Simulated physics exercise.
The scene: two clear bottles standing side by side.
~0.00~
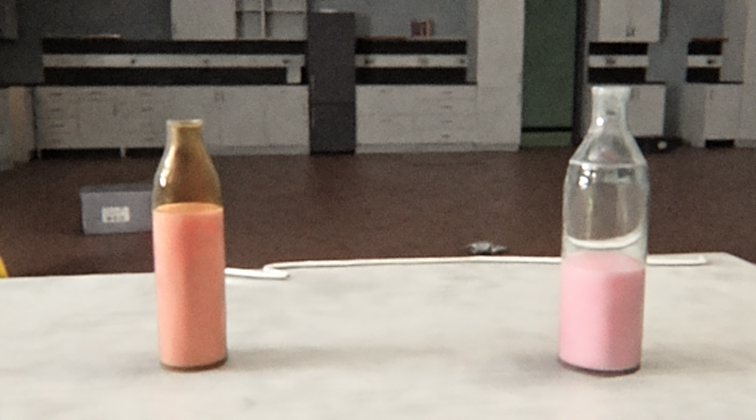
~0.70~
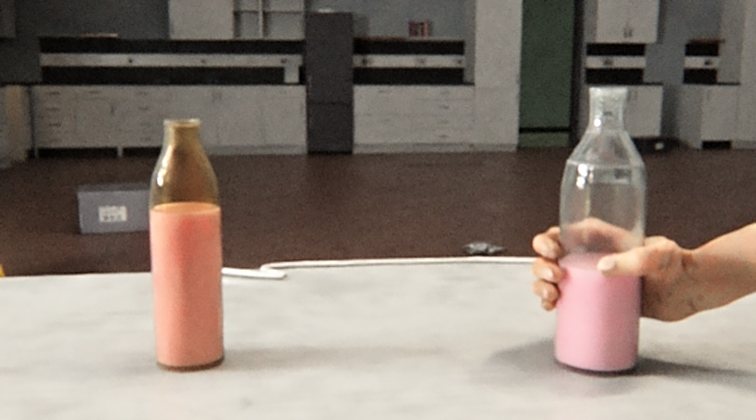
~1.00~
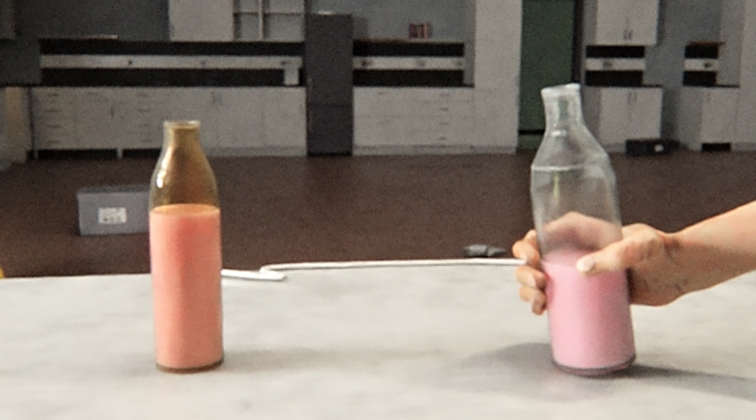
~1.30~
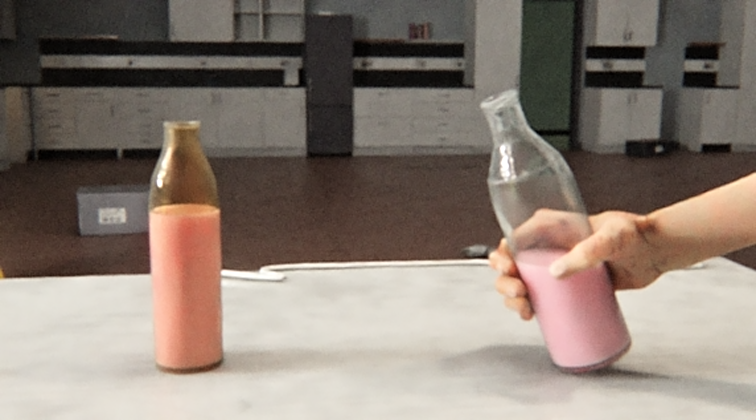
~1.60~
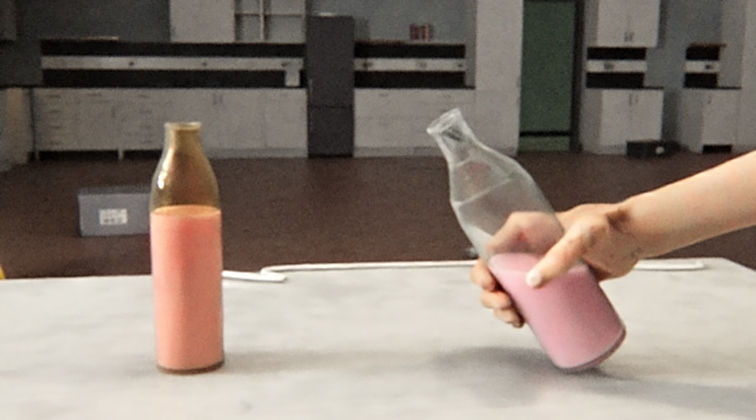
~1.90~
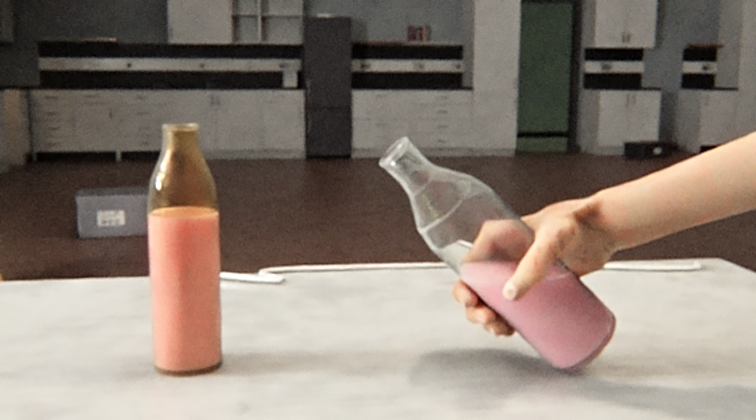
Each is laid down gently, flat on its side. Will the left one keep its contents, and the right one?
Left: It leaks. Right: It leaks.
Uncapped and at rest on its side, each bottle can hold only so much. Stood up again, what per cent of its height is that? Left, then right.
About 22 and 22 per cent.
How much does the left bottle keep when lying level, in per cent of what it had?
Near 35 in a hundred.
By 2.6 s, the right bottle is nearly down; right bottle, dry at the neck.
By 3.6 s, the right bottle lies flat; right bottle, some has come out.
By 6.5 s, both lie flat; right bottle, some has come out; left bottle, some has come out.
